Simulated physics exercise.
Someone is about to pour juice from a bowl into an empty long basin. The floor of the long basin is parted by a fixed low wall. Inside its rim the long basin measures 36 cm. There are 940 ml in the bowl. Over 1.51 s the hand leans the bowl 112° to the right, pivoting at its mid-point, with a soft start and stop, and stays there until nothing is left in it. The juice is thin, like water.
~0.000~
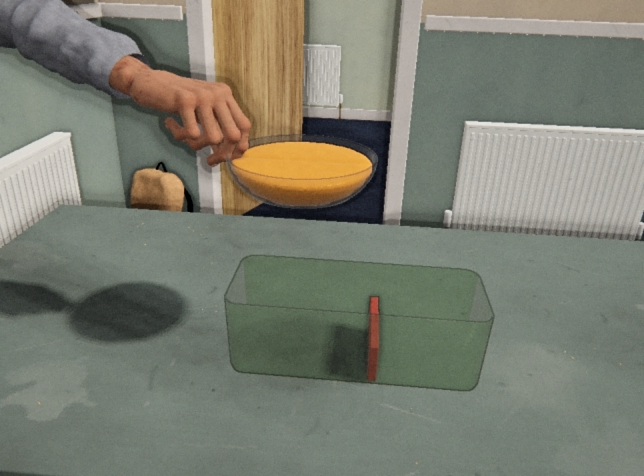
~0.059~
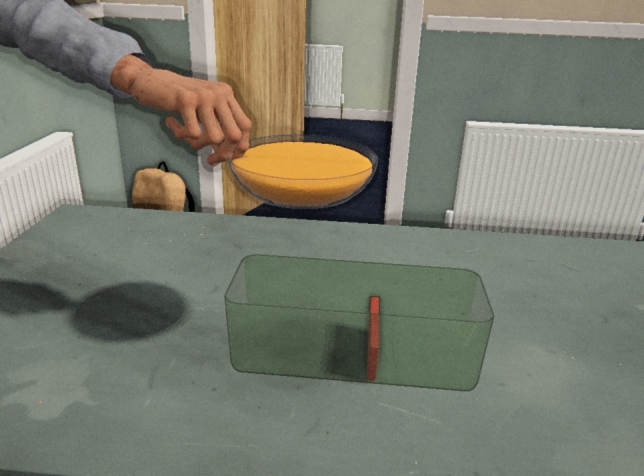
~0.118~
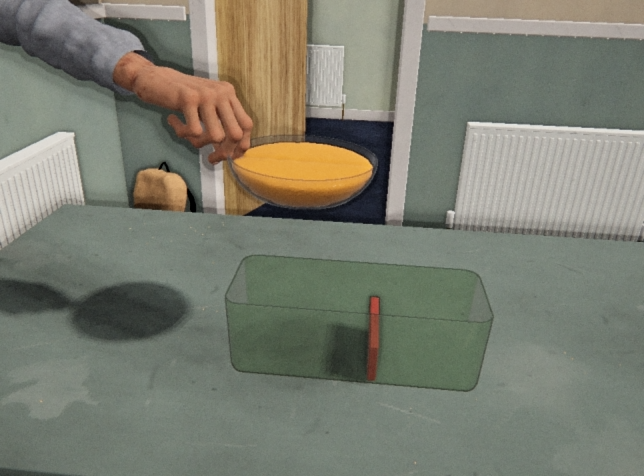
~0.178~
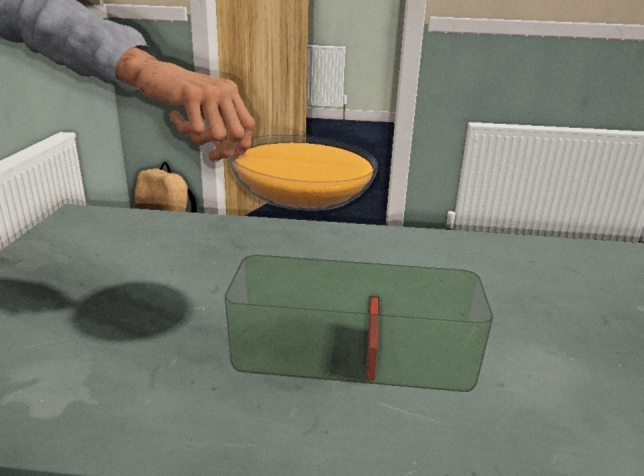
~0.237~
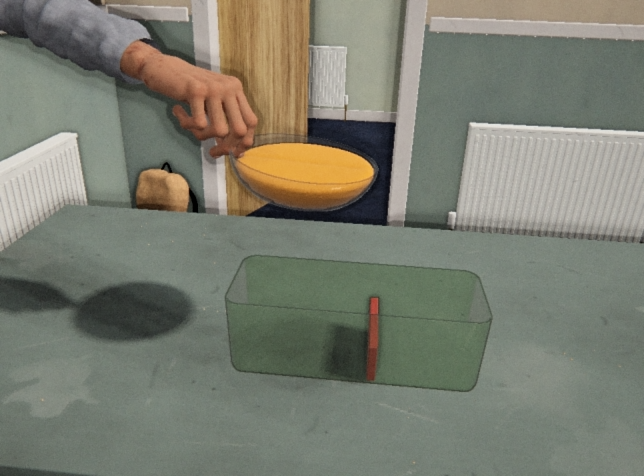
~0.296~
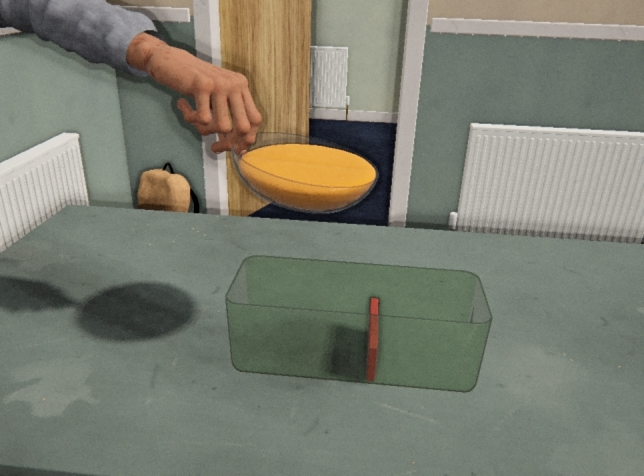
In a room with green walls and white radiators, a hand holds a clear bowl of orange juice above an empty long basin with a red divider, then slowly leans the bowl slightly to the right.
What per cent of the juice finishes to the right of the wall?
The far part has some 78 per cent.
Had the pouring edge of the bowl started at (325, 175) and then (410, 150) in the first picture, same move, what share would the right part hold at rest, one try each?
In turn about 30 and 80 per cent.
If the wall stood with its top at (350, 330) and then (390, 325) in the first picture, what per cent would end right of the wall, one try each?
In turn about 85 and 70 per cent.
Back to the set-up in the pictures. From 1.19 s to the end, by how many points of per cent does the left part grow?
About 0 per cent.
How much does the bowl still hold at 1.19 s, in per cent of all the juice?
Near 0 in a hundred.
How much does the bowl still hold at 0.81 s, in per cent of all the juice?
About 18 per cent.
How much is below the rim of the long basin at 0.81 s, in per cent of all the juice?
Near 38 in a hundred.
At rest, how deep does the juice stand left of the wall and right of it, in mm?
Some 6 mm on the left and 38 mm on the right.
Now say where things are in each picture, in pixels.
In the first picture, it leans 0°; its right rim is at (377, 160); the juice meets the walls at (233, 157) and (374, 164); the long basin's rim runs from (234, 278) to (486, 296); the wall's top is at (374, 321).
In the second picture, it leans 0°; its right rim is at (377, 161); the juice meets the walls at (234, 157) and (373, 165).
In the third picture, it leans 2°; its right rim is at (377, 163); the juice meets the walls at (235, 156) and (373, 166).
In the fourth picture, it leans 4°; its right rim is at (377, 167); the juice meets the walls at (236, 156) and (374, 168).
In the fifth picture, it leans 7°; its right rim is at (377, 171); the juice meets the walls at (237, 156) and (374, 169).
In the sixth picture, it leans 10°; its right rim is at (377, 176); the juice meets the walls at (240, 156) and (377, 171).
After 0.81 s the tilt is 62° and 19 per cent is still to pour, 2 is left of the wall and 37 right of it.
After 1.19 s the tilt is 100° and 0 per cent is still to pour, 14 is left of the wall and 78 right of it.
After 1.58 s the tilt is 112° and 0 per cent is still to pour, 15 is left of the wall and 78 right of it.
After 2.01 s the tilt is 112° and 0 per cent is still to pour, 15 is left of the wall and 78 right of it.
In the end 15 per cent lies left of the wall, 78 right of it and 7 outside.
